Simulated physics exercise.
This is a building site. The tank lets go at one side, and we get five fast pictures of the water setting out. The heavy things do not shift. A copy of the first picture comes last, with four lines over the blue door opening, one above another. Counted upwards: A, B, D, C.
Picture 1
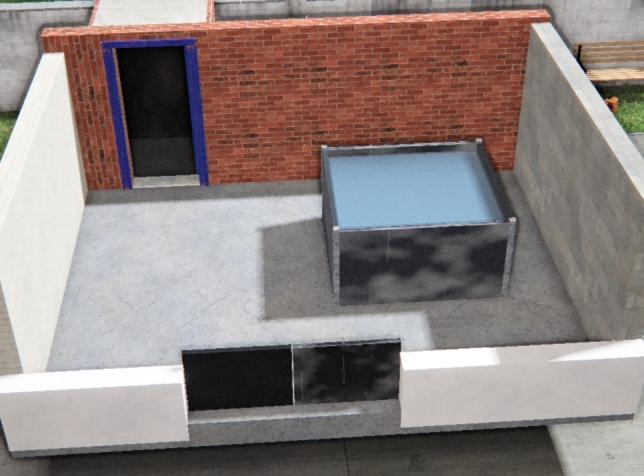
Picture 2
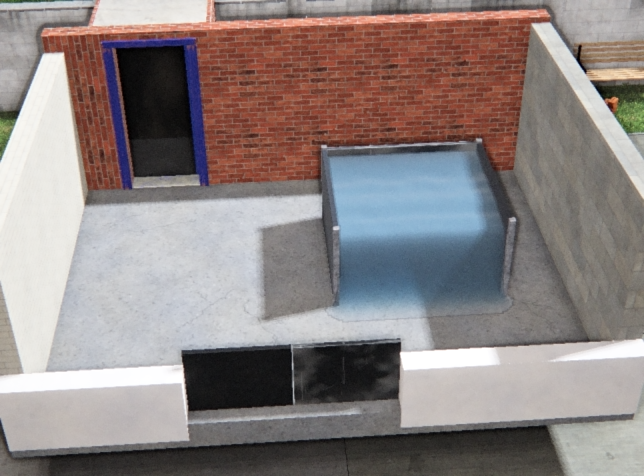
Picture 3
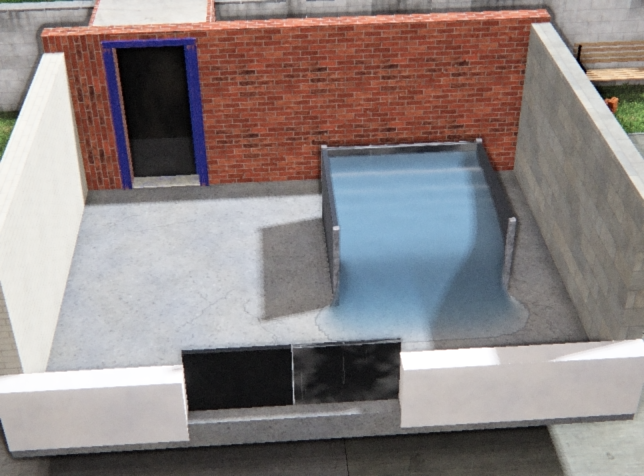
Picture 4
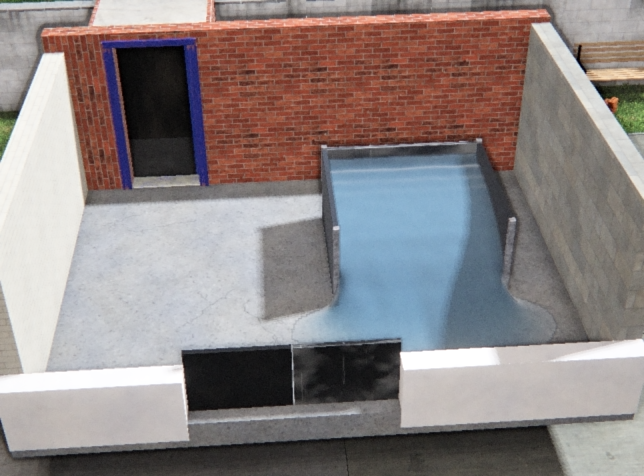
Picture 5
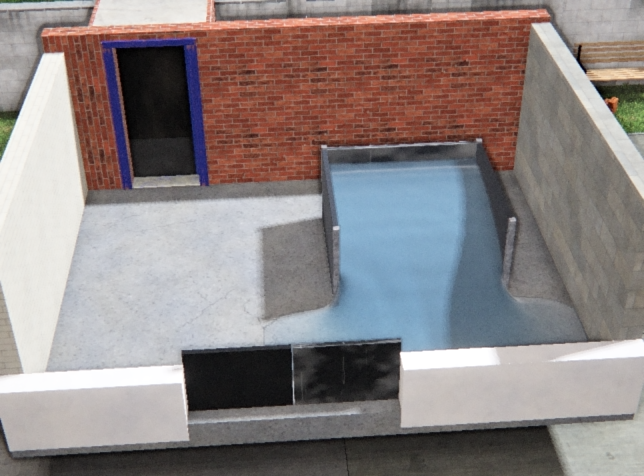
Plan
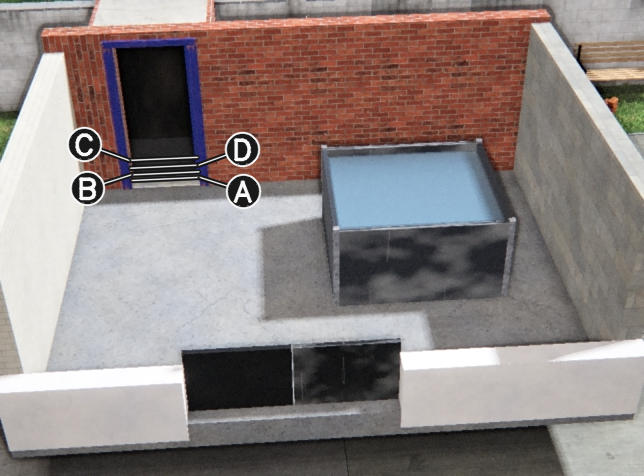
In the video, the front panel of a water-filled tank disappears inside a walled yard with a blue-framed doorway, and the water pours forward onto the concrete floor, spreading toward the low white front wall and out to both sides.
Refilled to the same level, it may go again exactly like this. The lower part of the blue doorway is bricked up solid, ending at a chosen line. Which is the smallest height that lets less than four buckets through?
It is B.
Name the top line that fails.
That is line A.
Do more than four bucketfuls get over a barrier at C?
No, that is safe.
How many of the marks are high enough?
Three of them.
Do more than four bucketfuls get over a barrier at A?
Yes, it does.
On the marked copy, A at (165, 178); B at (165, 173); C at (163, 158); D at (164, 166); from the bottom up A, B, D, C.
If A is chosen, about 9 bucketfuls get in.
If B is chosen, a splash gets over, under a bucket.
If C is chosen, nothing gets over.
If D is chosen, nothing gets over.
